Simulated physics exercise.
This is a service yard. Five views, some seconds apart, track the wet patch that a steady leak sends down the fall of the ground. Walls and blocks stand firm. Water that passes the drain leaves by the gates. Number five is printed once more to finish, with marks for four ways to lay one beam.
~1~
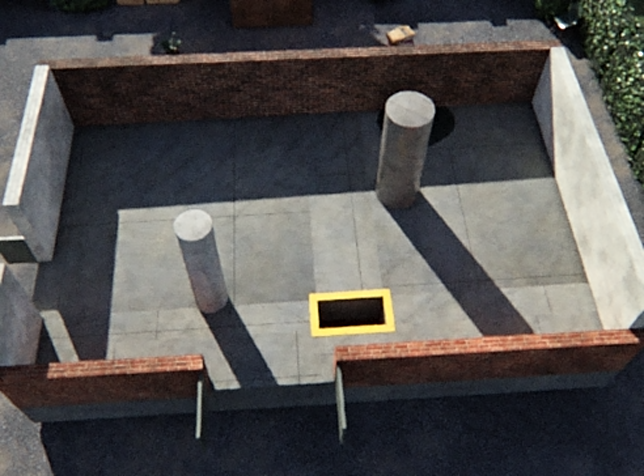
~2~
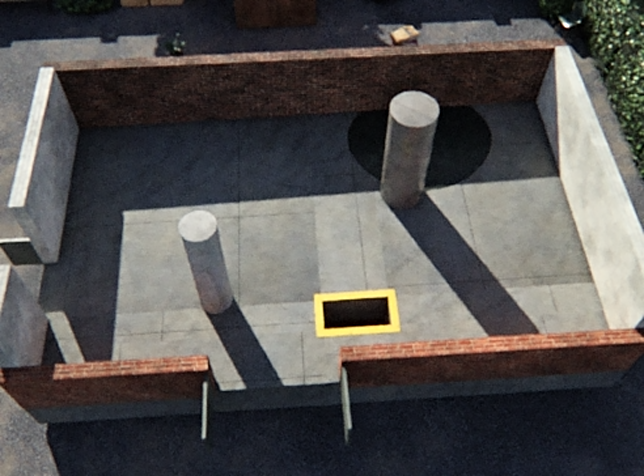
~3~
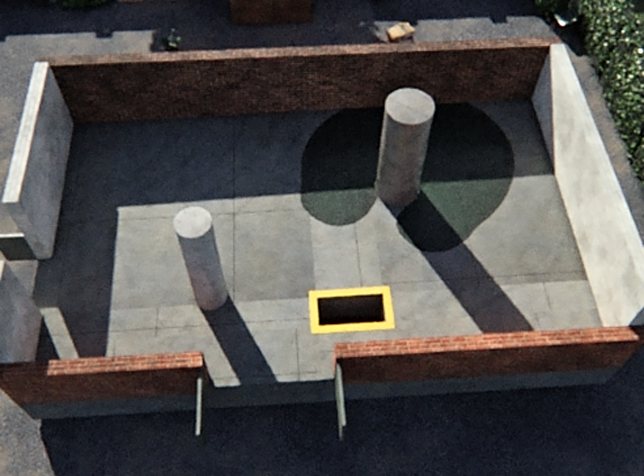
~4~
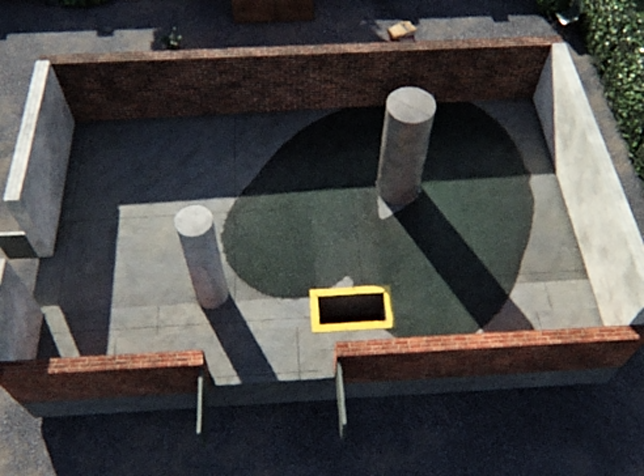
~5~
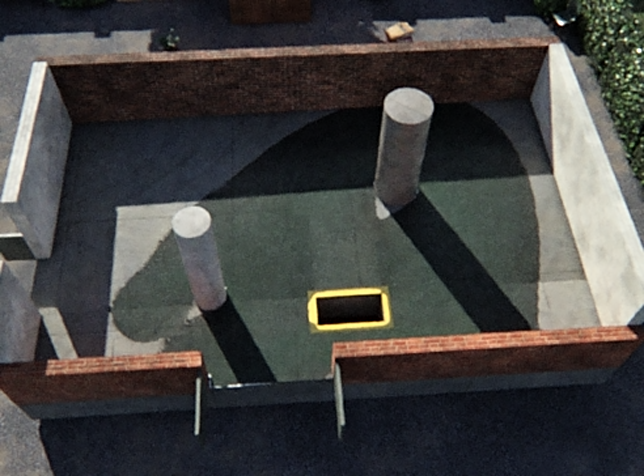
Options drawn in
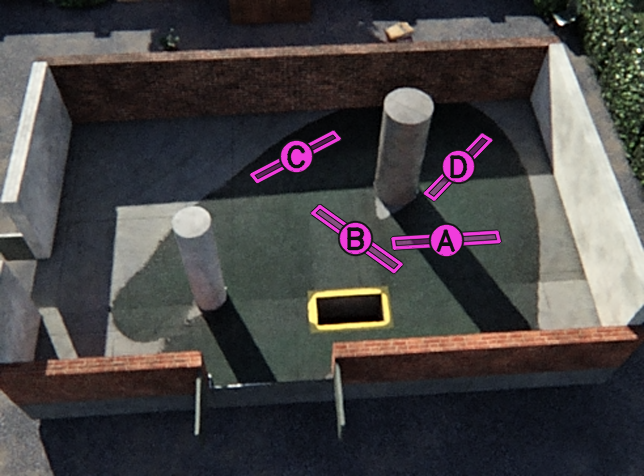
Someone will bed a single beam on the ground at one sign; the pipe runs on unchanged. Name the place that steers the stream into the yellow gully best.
Position C does it best.
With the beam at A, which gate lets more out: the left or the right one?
The right gate.
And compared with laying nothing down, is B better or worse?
Position B is worse.
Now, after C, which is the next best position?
B it is.
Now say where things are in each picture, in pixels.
Outfall partly hidden; yellow gully at (351, 313); open gate at (47, 288); open gate at (272, 372); water covers 2 % of the ground and shows as far out as (440, 138); yellow gully still dry.
Water covers 9 % of the ground and shows as far out as (374, 173); yellow gully still dry.
Water covers 19 % of the ground and shows as far out as (443, 246); yellow gully still dry.
Water covers 39 % of the ground and shows as far out as (246, 277); yellow gully still dry.
Water covers 56 % of the ground and shows as far out as (143, 335); yellow gully taking water.
On the marked copy, A from (393, 243) to (498, 236); B from (316, 209) to (397, 267); C from (254, 178) to (336, 135); D from (429, 196) to (486, 137).
For position A, about 13 % of the stream runs into the yellow gully, about 86 % out by the gates.
For position B, about 23 % of the stream runs into the yellow gully, about 76 % out by the gates.
For position C, about 29 % of the stream runs into the yellow gully, about 69 % out by the gates.
For position D, about 16 % of the stream runs into the yellow gully, about 84 % out by the gates.
